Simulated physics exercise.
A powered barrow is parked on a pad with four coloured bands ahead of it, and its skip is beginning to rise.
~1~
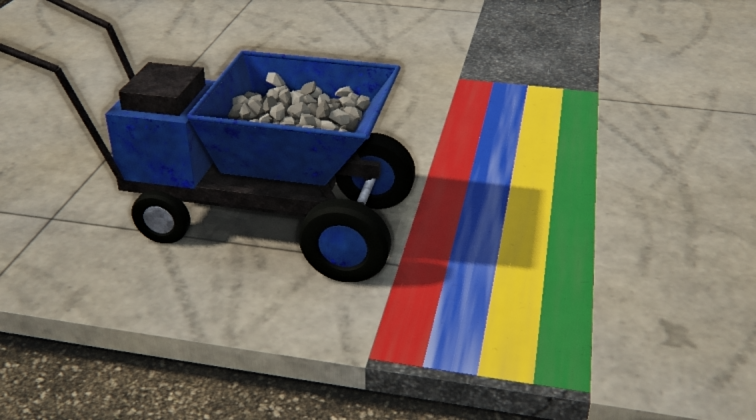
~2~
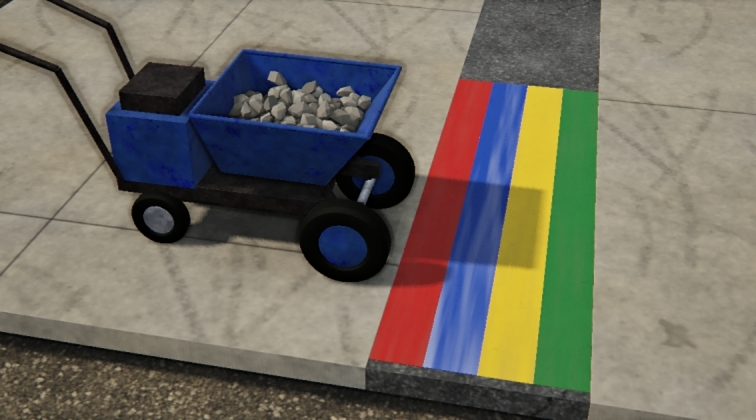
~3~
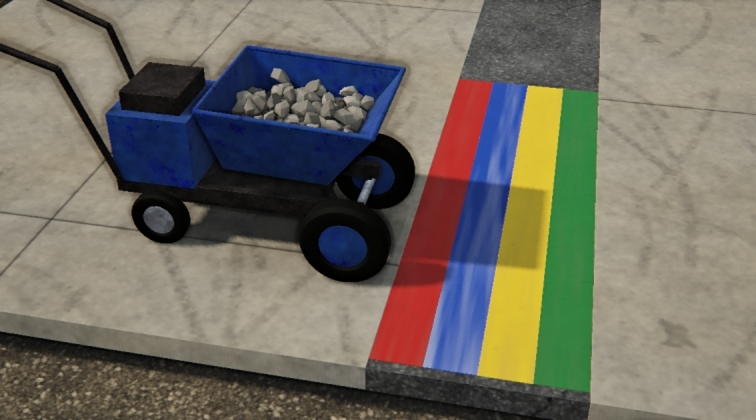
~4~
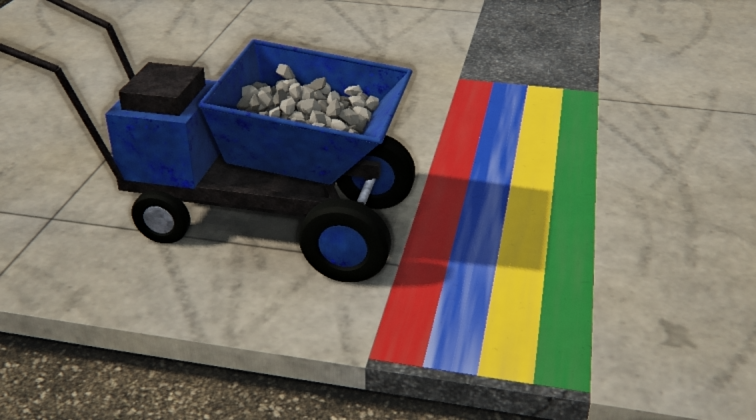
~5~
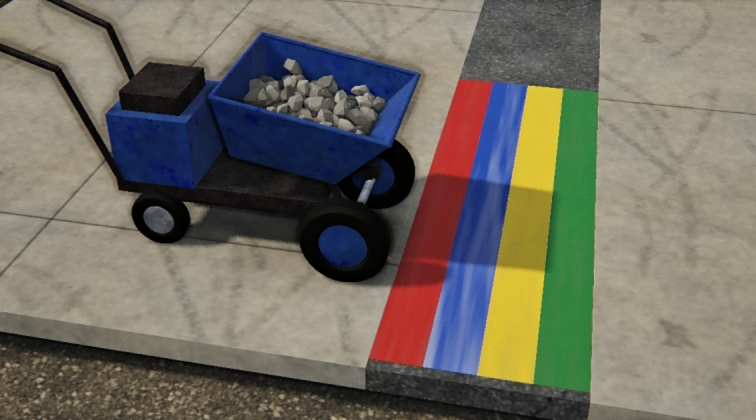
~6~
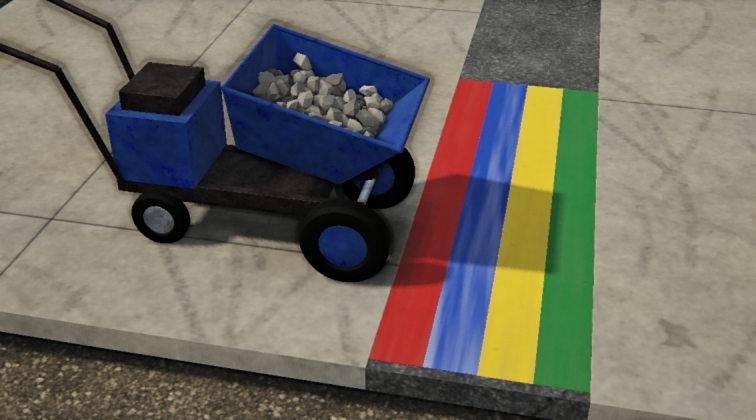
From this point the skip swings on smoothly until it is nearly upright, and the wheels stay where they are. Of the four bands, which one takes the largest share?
Yellow.
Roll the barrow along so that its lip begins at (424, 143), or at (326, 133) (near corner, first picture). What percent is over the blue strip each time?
About 0 percent the first time, about 40 percent the second.
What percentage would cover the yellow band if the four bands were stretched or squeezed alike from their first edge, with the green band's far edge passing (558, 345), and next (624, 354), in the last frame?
40 % and 40 %.
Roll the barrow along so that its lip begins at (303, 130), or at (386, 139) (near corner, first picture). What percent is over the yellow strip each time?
Estimates: 20 %, 40 %.
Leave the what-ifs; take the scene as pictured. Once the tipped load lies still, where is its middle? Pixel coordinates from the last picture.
Roughly at pixel (528, 257).
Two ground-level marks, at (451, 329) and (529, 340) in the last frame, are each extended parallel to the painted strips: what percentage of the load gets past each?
Around 90 per cent for the first, and 40 per cent for the second.
Soon after the last picture, skip tipped steeply; all in the skip.
A little later, skip tipped right over; most in the skip; a small part over the blue strip; about a quarter over the yellow strip; a stray few over the green strip.
Later still, skip tipped right over; a small part in the skip; about a quarter over the blue strip; about a third over the yellow strip; about a quarter over the green strip; a small part off the paint.
At rest, skip tipped right over; a small part in the skip; none over the red strip; about a quarter over the blue strip; about a third over the yellow strip; about a quarter over the green strip; a small part off the paint.
